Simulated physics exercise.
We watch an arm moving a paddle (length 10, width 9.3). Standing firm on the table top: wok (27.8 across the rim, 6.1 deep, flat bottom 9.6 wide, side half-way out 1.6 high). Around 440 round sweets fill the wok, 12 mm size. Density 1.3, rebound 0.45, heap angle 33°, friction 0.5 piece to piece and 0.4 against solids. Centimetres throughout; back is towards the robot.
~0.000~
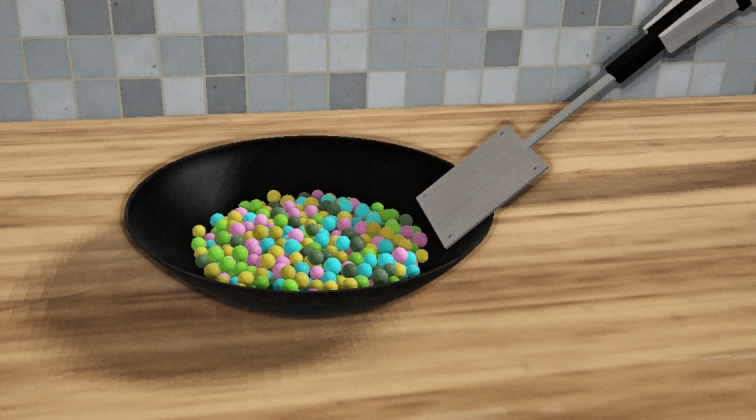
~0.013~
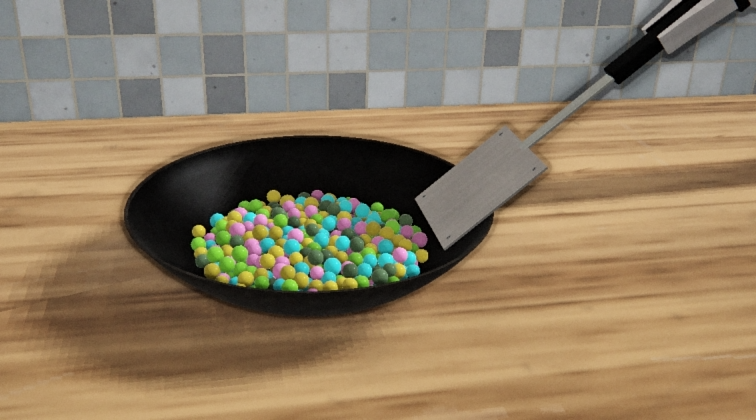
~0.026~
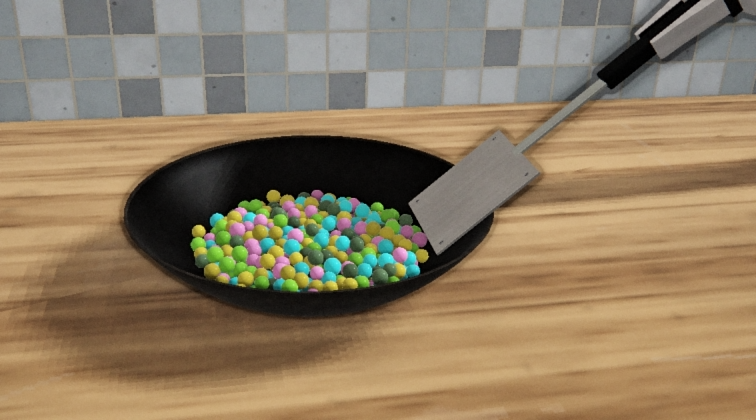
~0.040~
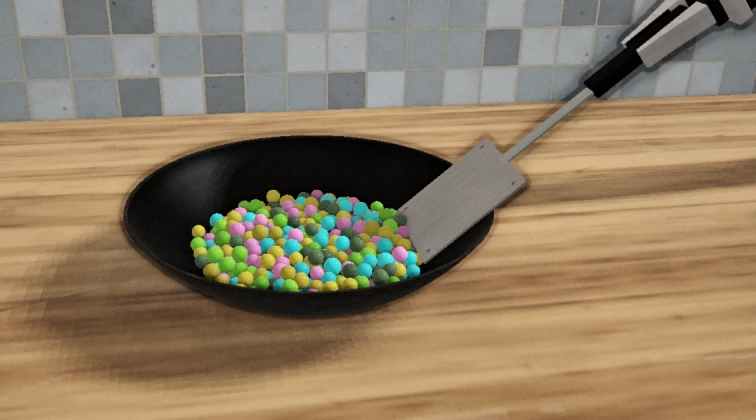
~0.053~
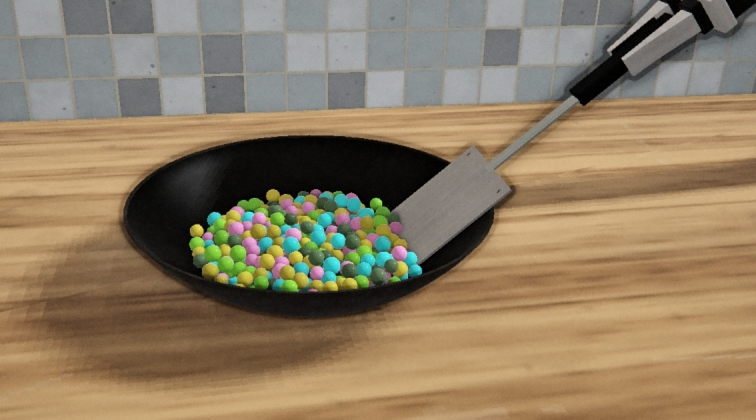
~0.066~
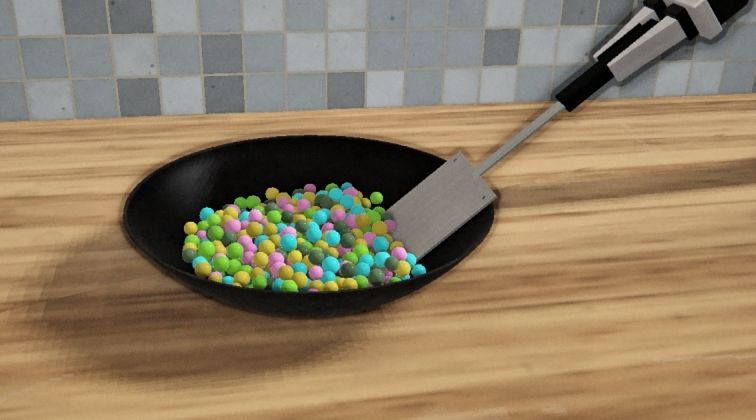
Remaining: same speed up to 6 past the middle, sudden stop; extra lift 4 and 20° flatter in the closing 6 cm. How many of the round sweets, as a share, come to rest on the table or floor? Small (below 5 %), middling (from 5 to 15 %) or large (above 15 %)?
Share on the table or floor: Middling (from 5 to 15 %).
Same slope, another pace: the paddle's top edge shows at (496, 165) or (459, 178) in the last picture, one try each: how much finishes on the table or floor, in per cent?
About 0 and 25 per cent.
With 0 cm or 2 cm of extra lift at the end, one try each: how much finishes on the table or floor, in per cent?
Some 5 and 5 per cent.
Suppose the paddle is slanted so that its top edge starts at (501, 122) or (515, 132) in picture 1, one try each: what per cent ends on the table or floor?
Some 15 and 10 per cent.
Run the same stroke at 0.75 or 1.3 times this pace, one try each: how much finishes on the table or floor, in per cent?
Some 0 and 20 per cent.
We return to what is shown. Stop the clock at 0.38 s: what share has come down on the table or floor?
Roughly 4 per cent.
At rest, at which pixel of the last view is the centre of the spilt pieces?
Around (57, 289).
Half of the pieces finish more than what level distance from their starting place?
Roughly 5 cm.
By 0.11 s, sloping 40°, highest piece 5 above the table; 443 in the wok.
By 0.16 s, sloping 32°, highest piece 7 above the table; 443 in the wok.
By 0.38 s, sloping 20°, highest piece 8 above the table; 408 in the wok, 14 on the table or floor, 21 on the blade or in flight.
By 1.43 s, sloping 20°, highest piece 6 above the table; 405 in the wok, 38 on the table or floor.
Final count, 405 in the wok, 38 on the table or floor. That is 9 % on the table or floor.
